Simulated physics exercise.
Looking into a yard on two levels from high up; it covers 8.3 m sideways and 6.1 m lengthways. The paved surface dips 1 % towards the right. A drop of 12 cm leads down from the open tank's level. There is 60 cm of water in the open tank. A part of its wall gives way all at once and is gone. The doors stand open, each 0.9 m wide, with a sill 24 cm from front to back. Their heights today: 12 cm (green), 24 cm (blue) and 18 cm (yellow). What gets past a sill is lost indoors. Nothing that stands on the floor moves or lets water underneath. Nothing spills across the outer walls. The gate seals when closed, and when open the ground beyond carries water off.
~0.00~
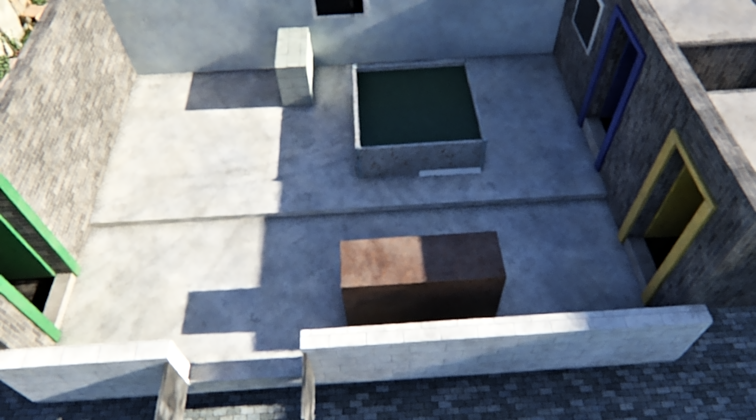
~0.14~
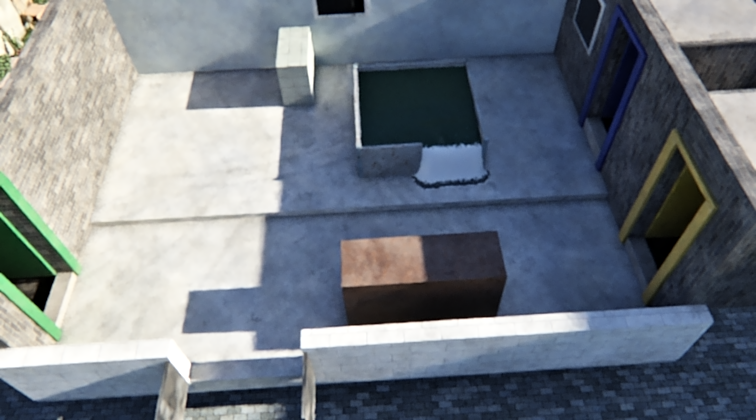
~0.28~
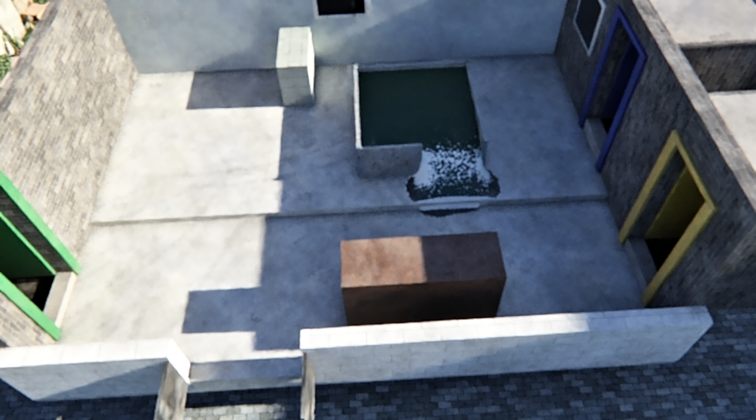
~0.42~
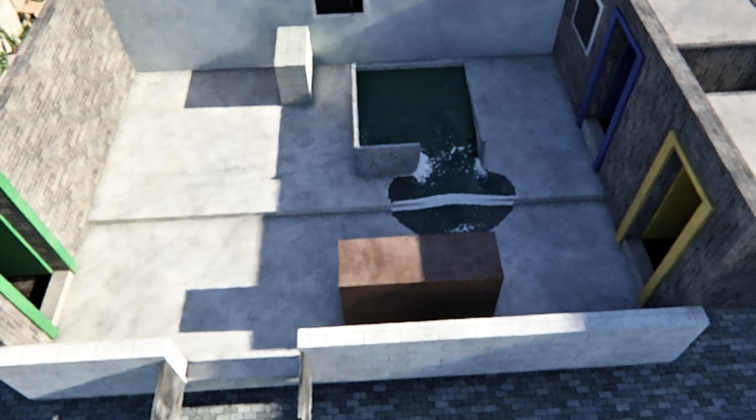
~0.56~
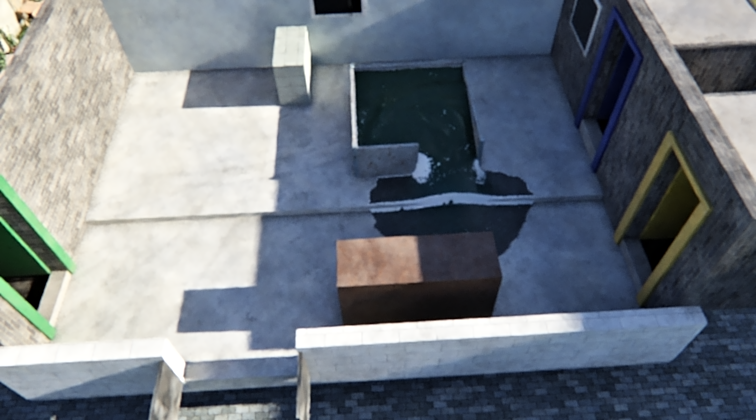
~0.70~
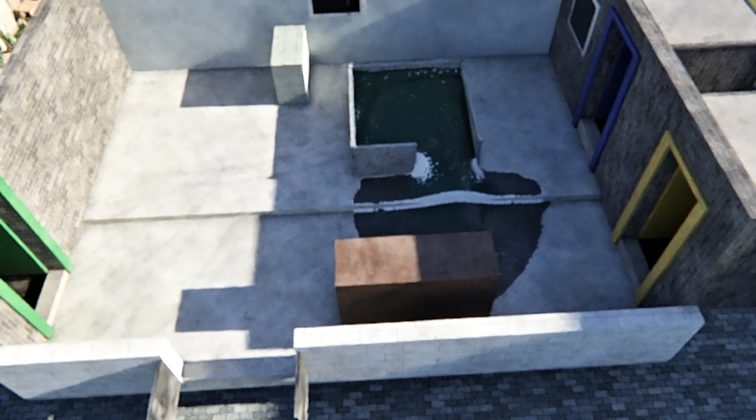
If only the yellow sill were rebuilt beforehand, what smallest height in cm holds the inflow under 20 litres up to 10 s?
About 17 cm.
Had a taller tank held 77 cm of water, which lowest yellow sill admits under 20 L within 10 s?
Then roughly 23 cm.
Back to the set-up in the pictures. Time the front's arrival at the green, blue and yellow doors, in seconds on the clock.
Arrival: Green 4.0 s, blue 3.8 s, yellow 1.6 s.
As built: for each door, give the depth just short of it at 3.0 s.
Depths in cm: Green 0, blue 0, yellow 20.
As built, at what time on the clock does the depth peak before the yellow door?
Near 2.8 s.
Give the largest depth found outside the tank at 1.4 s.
Up to some 36 cm.
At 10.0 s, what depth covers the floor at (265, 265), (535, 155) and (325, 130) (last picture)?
Roughly 10, 1 and 0 cm, in turn.
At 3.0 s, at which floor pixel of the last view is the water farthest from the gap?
Near (144, 317).
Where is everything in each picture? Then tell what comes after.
In the first frame, the open tank at (415, 105) is whole and still, 60 cm deep; the yellow door at (657, 229) is dry.
In the second frame, water pours out at (451, 160) and has run 0.3 m, to (423, 185); about 8 cm deep outside, 60 cm at the back.
In the third frame, water pours out at (451, 162) and has run 0.8 m, to (437, 212); about 10 cm deep outside, 60 cm at the back.
In the fourth frame, the gap is at (449, 163), the front 1.2 m out at a hidden place; the back of the open tank holds 60 cm.
In the fifth frame, water pours out at (447, 163) and has run 1.8 m, to a hidden place; about 5 cm deep outside, 60 cm at the back.
In the sixth frame, the front is at a hidden place, 2.3 m from the gap at (445, 162); 4.1 m2 of floor is wet, 56 cm left at the back; the yellow door at (651, 230), 3.2 m from the gap, is still 1.4 m from the nearest water.
After 1.4 s water covers 15 % of the floor, deepest (36 cm) near (455, 268); it has not reached the yellow door.
After 3.0 s water covers 35 % of the floor, deepest (30 cm) near (652, 337); 20 cm at the yellow door, 7 litres in over its 18 cm sill.
After 10.0 s water covers 60 % of the floor, deepest (16 cm) near (639, 337); 13 cm at the yellow door, 15 litres in over its 18 cm sill.
At the yellow door as built, the water arrived by 1.7 s and peaked near 22 cm at 2.8 s.
Run again over the same 10 s with other heights there, 45 litres in over 14.5 cm, 9 litres over 19.5 cm. The limit of 20 litres is kept from about 17 cm up.
